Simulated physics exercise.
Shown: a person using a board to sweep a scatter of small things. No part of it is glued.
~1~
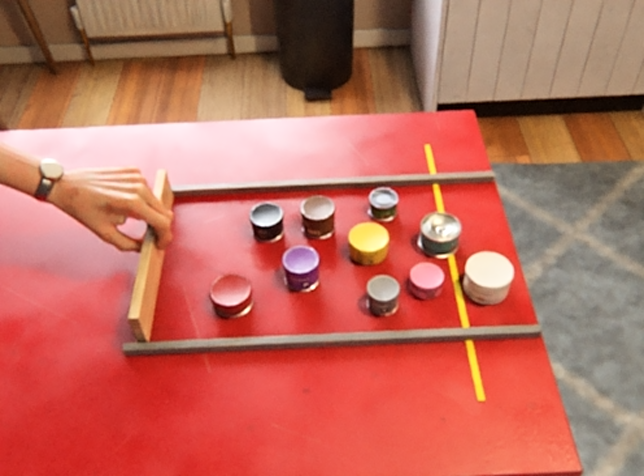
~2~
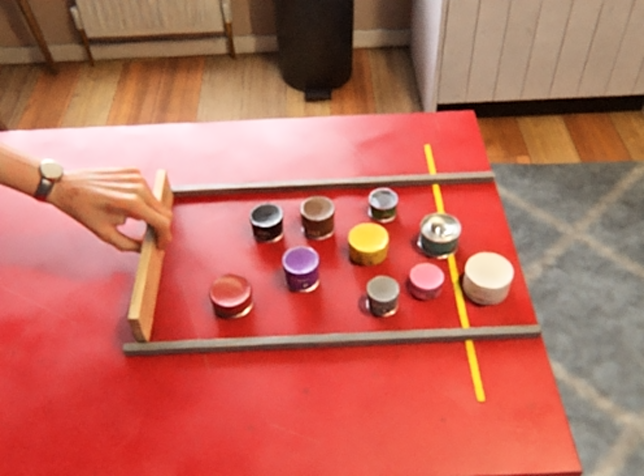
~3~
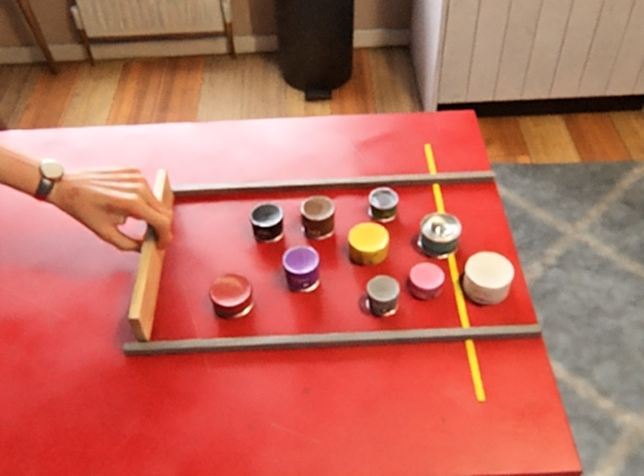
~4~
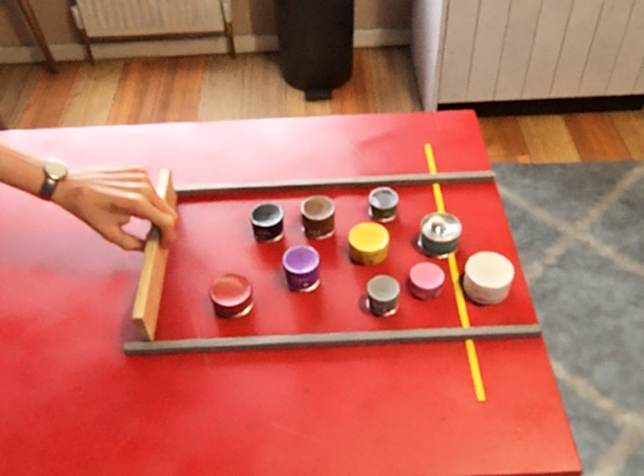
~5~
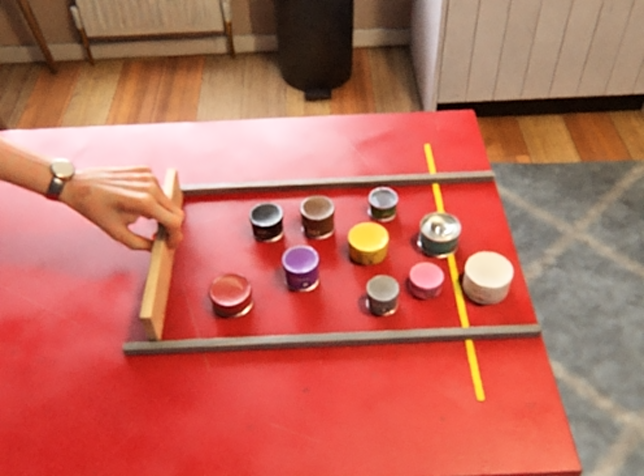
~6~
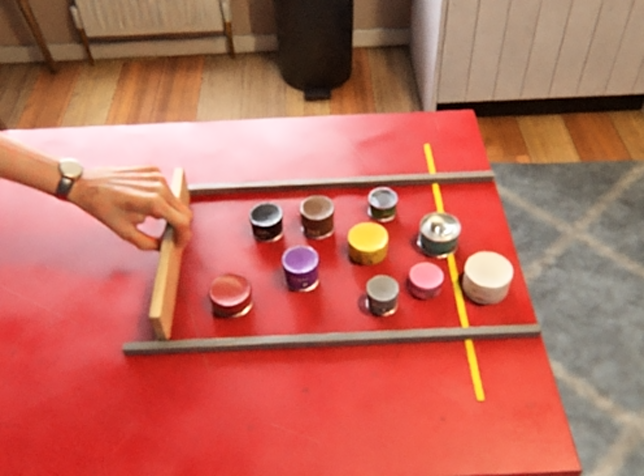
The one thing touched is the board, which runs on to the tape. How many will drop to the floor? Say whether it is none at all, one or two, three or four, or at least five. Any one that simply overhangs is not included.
I would say one or two.
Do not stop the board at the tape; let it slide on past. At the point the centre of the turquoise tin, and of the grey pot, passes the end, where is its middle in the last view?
With the turquoise tin it sits around (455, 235), with the grey pot around (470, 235).
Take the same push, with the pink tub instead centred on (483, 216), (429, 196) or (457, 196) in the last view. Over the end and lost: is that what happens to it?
In that order, it is lost; is kept; is kept.
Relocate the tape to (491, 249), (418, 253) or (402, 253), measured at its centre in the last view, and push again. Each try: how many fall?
5, 0, 0.
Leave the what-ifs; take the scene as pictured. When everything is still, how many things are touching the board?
Well, it touches 5.
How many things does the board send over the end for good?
Count of fallen: 1.
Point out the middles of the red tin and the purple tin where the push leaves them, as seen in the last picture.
The red tin comes to rest close to (481, 293), while the purple tin rests close to (472, 260).
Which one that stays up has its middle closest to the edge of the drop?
The one you want is the turquoise tin.
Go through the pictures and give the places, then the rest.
In the first frame, white tub (488, 279); turquoise tin (440, 235); pink tub (426, 281); board (153, 250); tape (450, 251).
In the second frame, turquoise tin (439, 236); green tin (383, 206).
In the third frame, pink tub (426, 281); black pot (267, 223).
In the fourth frame, white tub (488, 278); red tin (232, 295).
In the fifth frame, turquoise tin (439, 235); yellow tub (368, 244).
In the sixth frame, white tub (487, 278); turquoise tin (439, 235); pink tub (426, 281); board (172, 249); tape (449, 251).
Soon after, none off yet; white tub at rest near (487, 278); turquoise tin at rest near (439, 235); pink tub at rest near (426, 281).
Then, none off yet; white tub moving near (495, 279); turquoise tin moved about its own width near (468, 231); pink tub moved about its own width near (454, 276).
By the end, the number that fall off is one or two; fallen, white tub.
